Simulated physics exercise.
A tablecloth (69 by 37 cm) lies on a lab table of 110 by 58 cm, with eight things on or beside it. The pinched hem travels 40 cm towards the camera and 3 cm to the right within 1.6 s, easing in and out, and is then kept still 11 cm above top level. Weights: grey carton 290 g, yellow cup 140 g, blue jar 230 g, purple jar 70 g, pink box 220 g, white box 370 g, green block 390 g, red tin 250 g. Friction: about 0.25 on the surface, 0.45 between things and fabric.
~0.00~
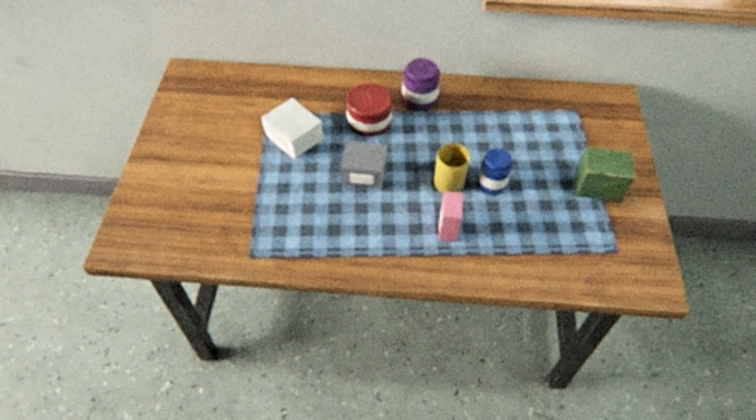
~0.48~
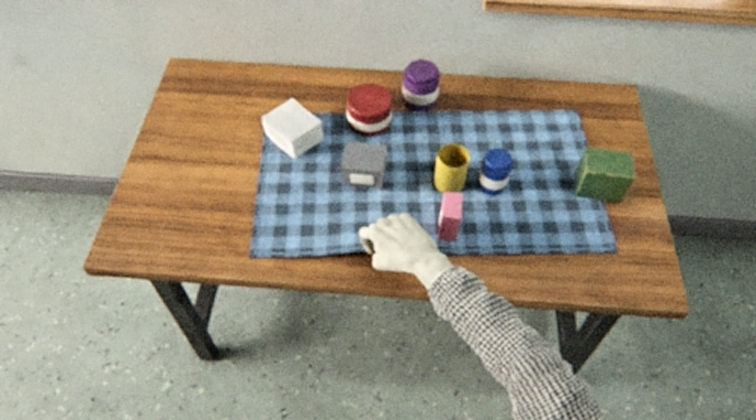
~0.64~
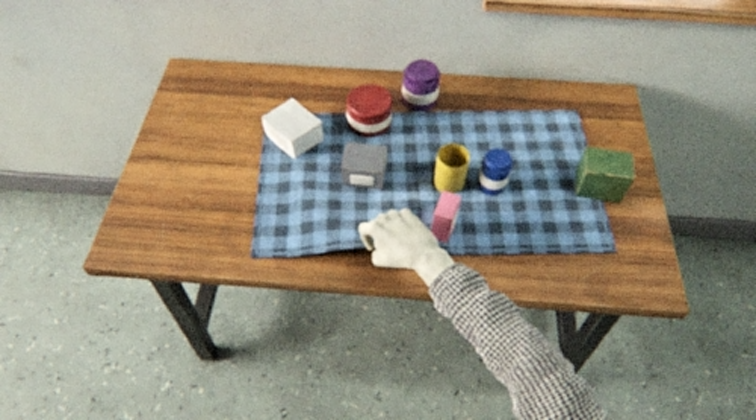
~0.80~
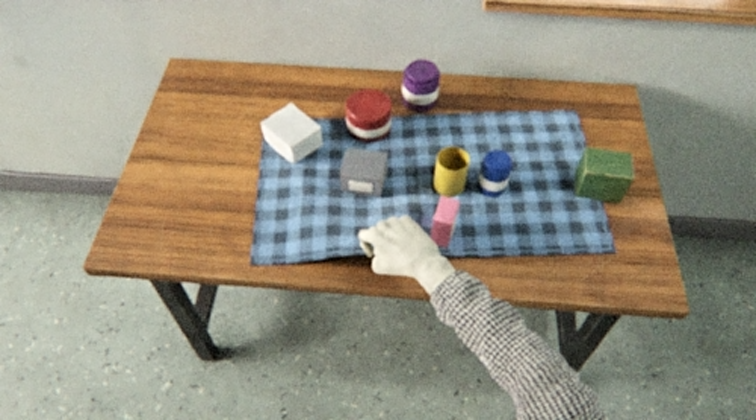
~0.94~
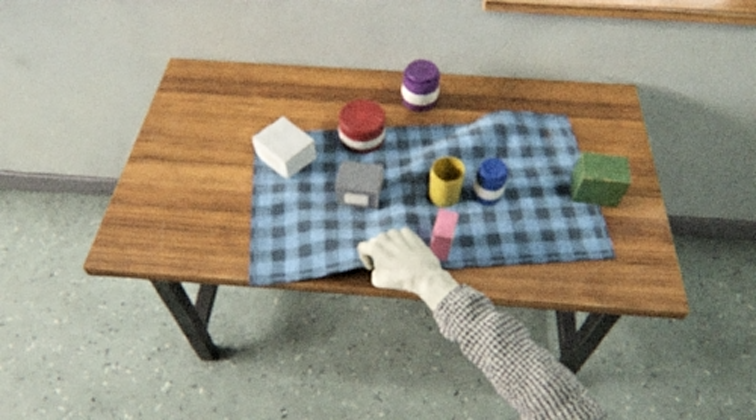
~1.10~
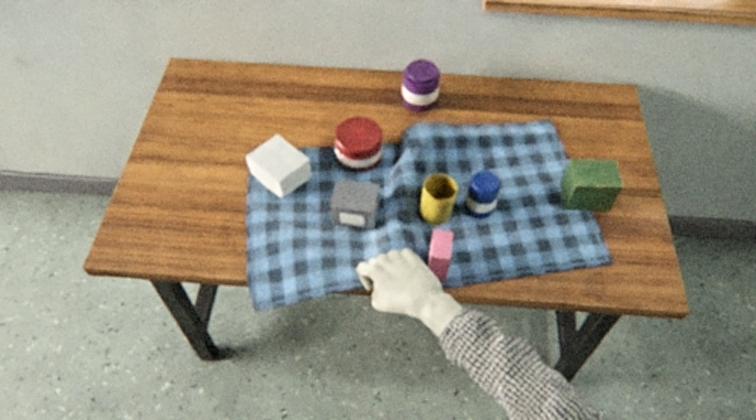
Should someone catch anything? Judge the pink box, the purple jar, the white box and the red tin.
In order: The pink box goes over the edge; the purple jar stays on; the white box falls off; the red tin goes over the edge.
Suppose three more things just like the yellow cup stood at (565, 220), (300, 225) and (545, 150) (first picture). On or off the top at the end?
In turn: Falls off, falls off, falls off.
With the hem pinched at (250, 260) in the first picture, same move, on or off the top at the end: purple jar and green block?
In that case: Purple jar stays on, green block stays up.
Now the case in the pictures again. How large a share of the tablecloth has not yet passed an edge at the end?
About 0 per cent.
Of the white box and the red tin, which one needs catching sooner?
First goes the white one.
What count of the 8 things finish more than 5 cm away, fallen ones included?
That makes 7.
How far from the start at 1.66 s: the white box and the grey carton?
White box 30 cm, grey carton 30 cm.
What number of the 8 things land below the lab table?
6 of them.
At 1.4 s, 75 % of the tablecloth is still over the top; red tin 21 cm off its start, white box 21 cm off its start, pink box 18 cm off its start.
At 1.7 s, 50 % of the tablecloth is still over the top; red tin 34 cm off its start, white box 32 cm off its start, pink box on its side, 26 cm off its start.
At 1.9 s, 5 % of the tablecloth is still over the top; red tin 48 cm off its start at (342, 322), white box over the edge, pink box over the edge.
At 2.2 s, 0 % of the tablecloth is still over the top; red tin over the edge, white box over the edge, pink box over the edge.
At 3.8 s, 0 % of the tablecloth is still over the top; red tin over the edge, white box over the edge, pink box over the edge, purple jar 0 cm off its start at (422, 69).
